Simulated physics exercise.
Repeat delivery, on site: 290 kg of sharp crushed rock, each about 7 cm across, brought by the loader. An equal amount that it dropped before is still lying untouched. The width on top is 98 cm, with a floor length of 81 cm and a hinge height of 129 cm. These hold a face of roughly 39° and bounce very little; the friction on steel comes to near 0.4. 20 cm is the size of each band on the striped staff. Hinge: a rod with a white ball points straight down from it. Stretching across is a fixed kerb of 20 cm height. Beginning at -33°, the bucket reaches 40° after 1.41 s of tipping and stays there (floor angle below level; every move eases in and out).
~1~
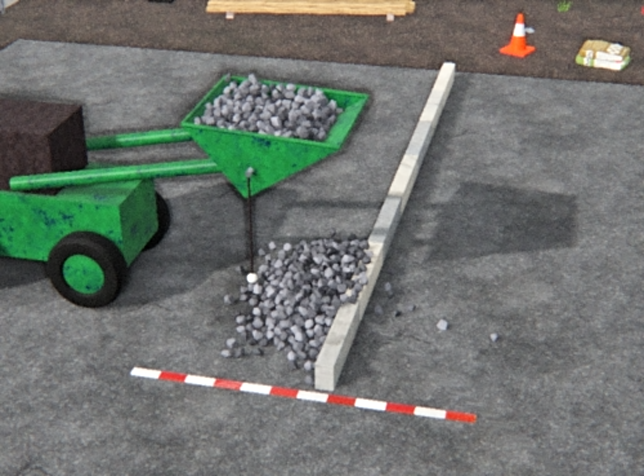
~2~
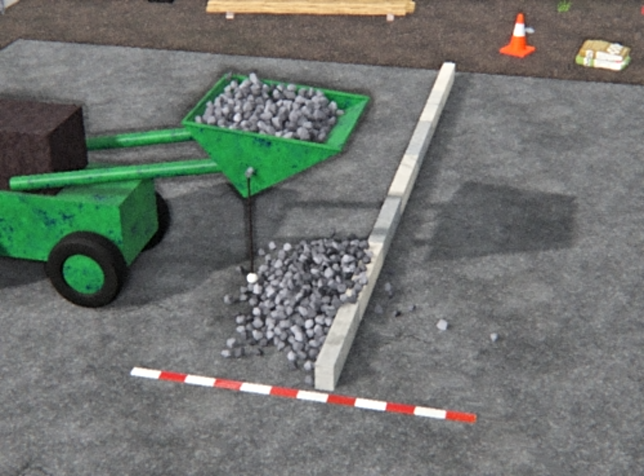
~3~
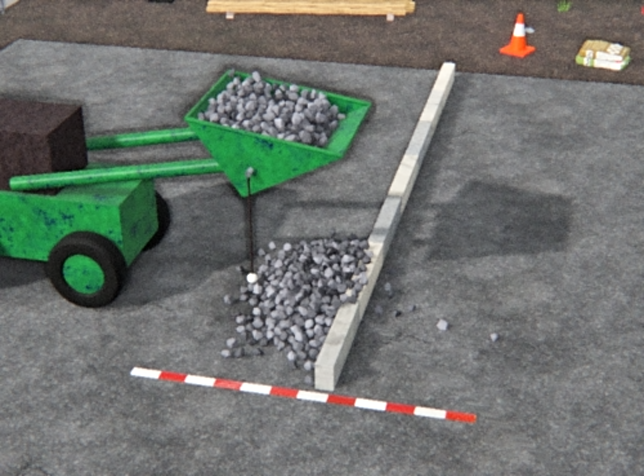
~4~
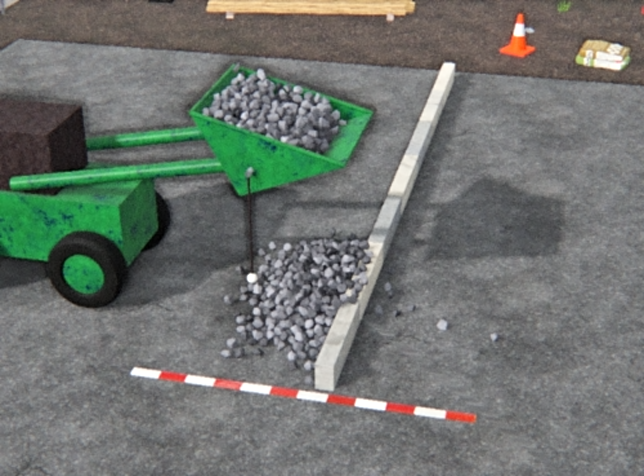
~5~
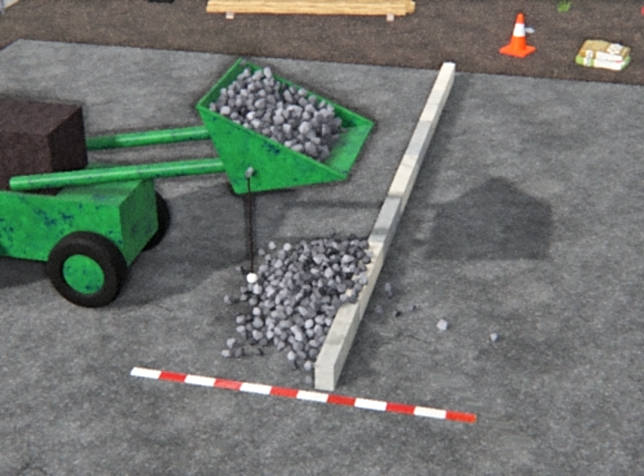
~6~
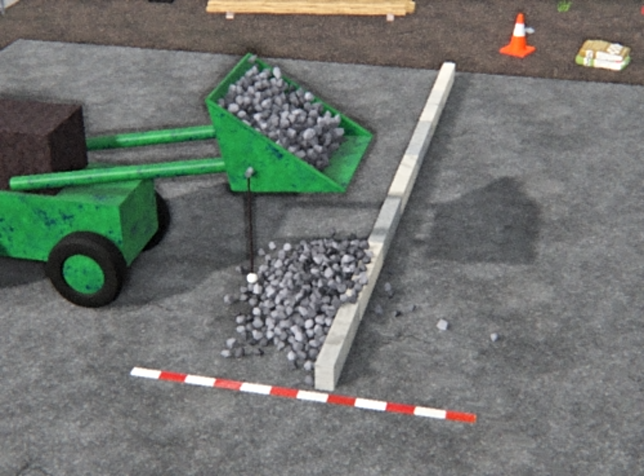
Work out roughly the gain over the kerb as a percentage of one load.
Close to 88 parts in a hundred.
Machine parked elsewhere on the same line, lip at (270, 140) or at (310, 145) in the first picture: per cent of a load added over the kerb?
5 %, then 45 %.
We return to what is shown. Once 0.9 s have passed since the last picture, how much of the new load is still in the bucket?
Near 50 per cent of the load is held.
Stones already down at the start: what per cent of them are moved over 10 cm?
0 per cent.
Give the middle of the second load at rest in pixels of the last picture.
Roughly at pixel (401, 298).
Then, 0.5 s after the last picture the floor is at 29°; in per cent of one load, 98 in the bucket, 100 on this side of the kerb, 1 over the kerb; the foremost stones are at (411, 305).
Then, 0.9 s after the last picture the floor is at 40°; in per cent of one load, 50 in the bucket, 136 on this side of the kerb, 14 over the kerb; the foremost stones are at (424, 313).
Then, 1.3 s after the last picture the floor is at 40°; in per cent of one load, 10 in the bucket, 132 on this side of the kerb, 59 over the kerb; the foremost stones are at (474, 305).
Then, 3.8 s after the last picture the floor is at 40°; in per cent of one load, 0 in the bucket, 111 on this side of the kerb, 89 over the kerb; the foremost stones are at (539, 305). Net gain over the kerb, 88.
